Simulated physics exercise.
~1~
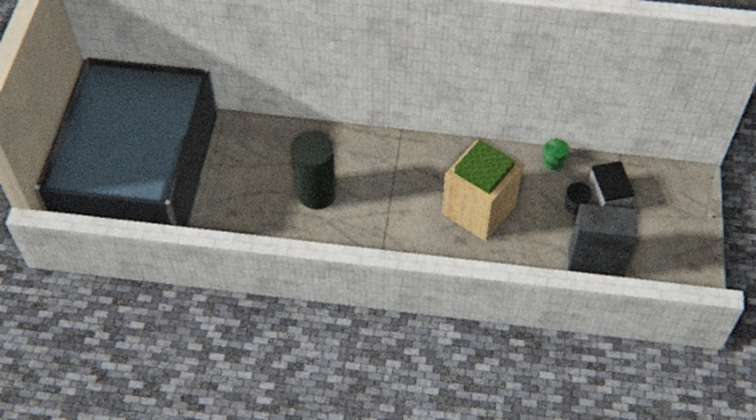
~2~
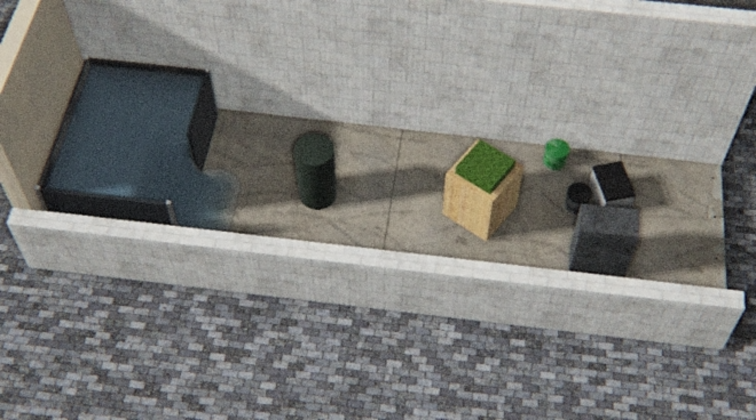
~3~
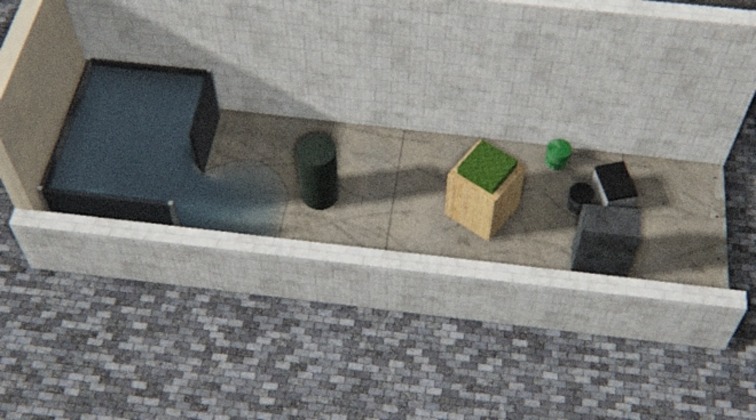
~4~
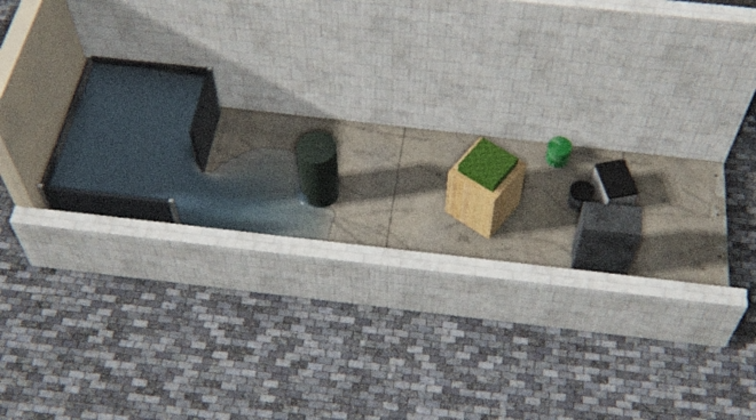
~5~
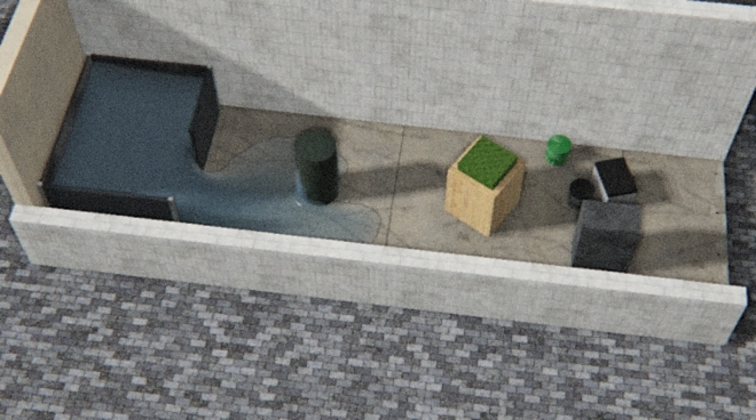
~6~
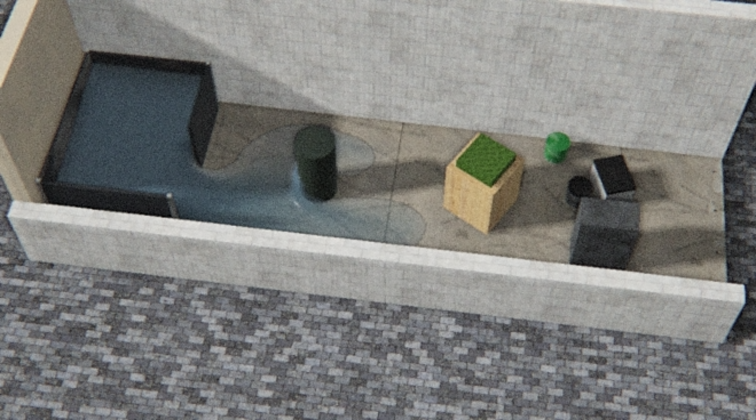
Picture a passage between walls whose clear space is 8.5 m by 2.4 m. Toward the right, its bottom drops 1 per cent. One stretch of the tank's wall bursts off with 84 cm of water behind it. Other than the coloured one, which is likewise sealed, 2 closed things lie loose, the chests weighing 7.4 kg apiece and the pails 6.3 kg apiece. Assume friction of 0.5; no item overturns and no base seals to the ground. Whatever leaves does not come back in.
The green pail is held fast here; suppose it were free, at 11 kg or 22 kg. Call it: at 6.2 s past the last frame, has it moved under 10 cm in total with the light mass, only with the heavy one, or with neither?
With neither.
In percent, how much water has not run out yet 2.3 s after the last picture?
92 % or so.
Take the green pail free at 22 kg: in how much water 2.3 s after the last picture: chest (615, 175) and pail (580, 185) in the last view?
Around 8 cm and 15 cm.
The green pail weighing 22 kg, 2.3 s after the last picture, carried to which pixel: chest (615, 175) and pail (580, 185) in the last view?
First one near (689, 148), second near (621, 142).
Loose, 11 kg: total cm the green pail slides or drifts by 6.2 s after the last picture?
Some 250 centimetres of travel in total.
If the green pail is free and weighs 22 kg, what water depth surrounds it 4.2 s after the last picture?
Something like 11 centimetres.
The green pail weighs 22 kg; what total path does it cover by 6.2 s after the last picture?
Close to 50 cm, all told.
Then, 0.6 s after the last picture the green pail would be 0 cm from its start with 11 kg and 0 cm from its start with 22 kg; 0 cm of water round it then.
Then, 2.3 s after the last picture the green pail would be 64 cm from its start with 11 kg and 26 cm from its start with 22 kg; 15 cm of water round it then.
Then, 4.2 s after the last picture the green pail would be gone out with 11 kg and 45 cm from its start with 22 kg; 11 cm of water round it then.
Then, 6.2 s after the last picture the green pail would be gone out with 11 kg and 45 cm from its start with 22 kg; 10 cm of water round it then.
